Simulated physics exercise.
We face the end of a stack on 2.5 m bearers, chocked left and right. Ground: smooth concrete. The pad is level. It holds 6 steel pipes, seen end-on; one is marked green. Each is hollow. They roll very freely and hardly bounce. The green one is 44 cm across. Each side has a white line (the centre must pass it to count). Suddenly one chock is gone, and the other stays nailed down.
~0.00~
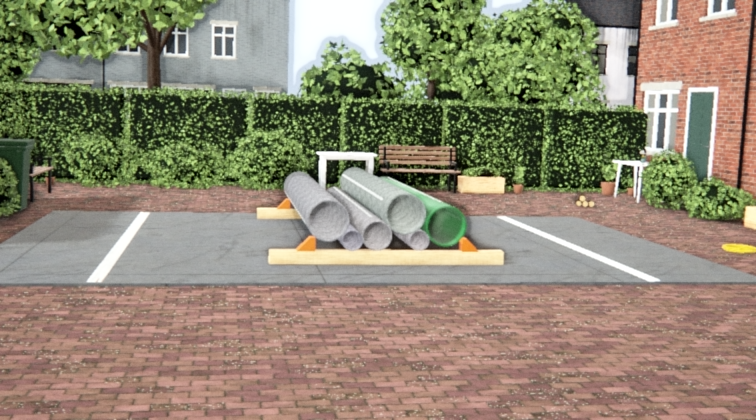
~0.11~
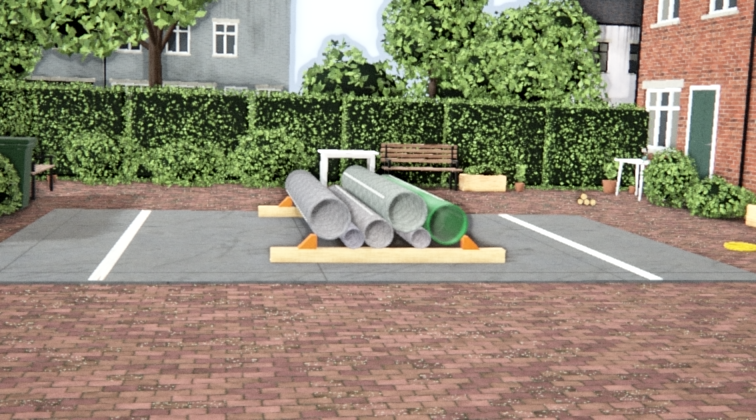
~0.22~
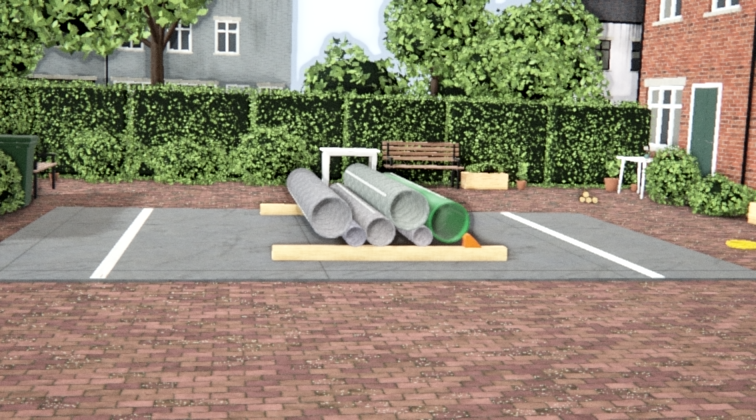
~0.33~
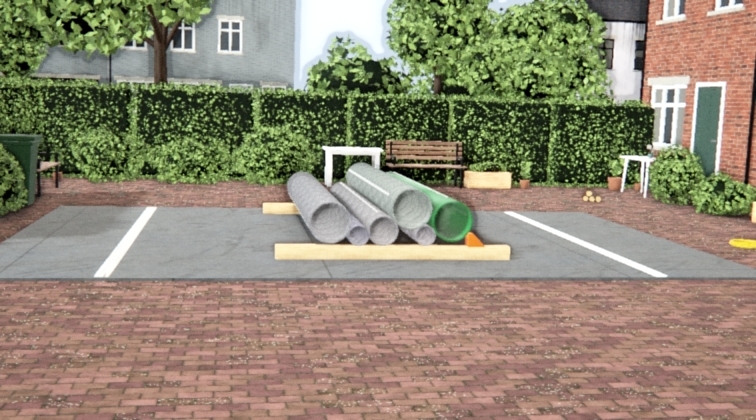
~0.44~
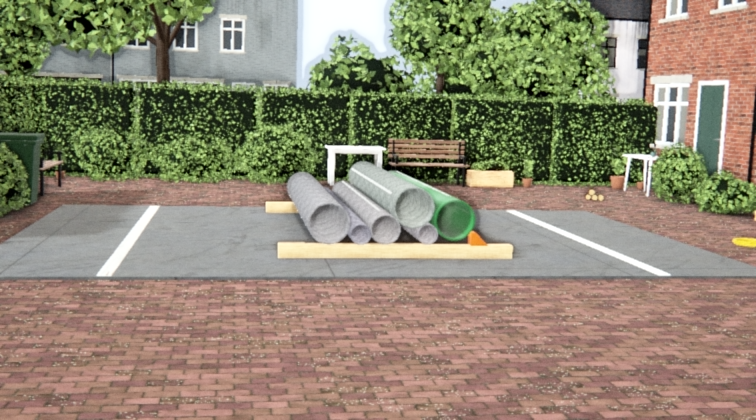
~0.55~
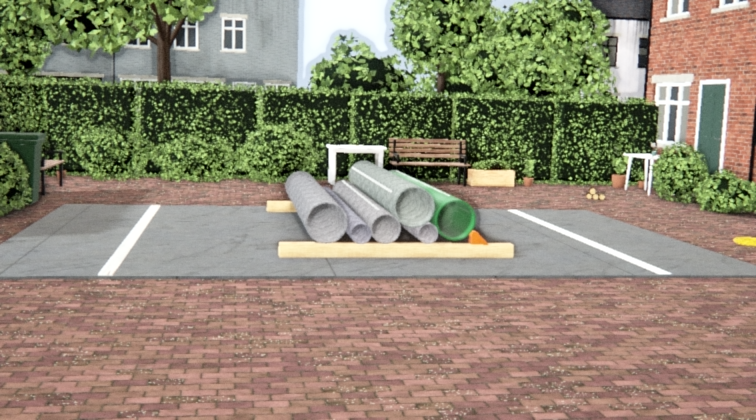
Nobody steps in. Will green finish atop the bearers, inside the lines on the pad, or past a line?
Green is left atop the bearers.
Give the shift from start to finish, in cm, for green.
About: Green 10.
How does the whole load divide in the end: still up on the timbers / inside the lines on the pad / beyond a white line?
3, 0 and 3.
By 4.8 s, green is on the bearers, 70 cm from the bearers' right end; 1 of 6 has crossed.
Finally (10.9 s), green is on the bearers, 70 cm from the bearers' right end; 3 of 6 have crossed.
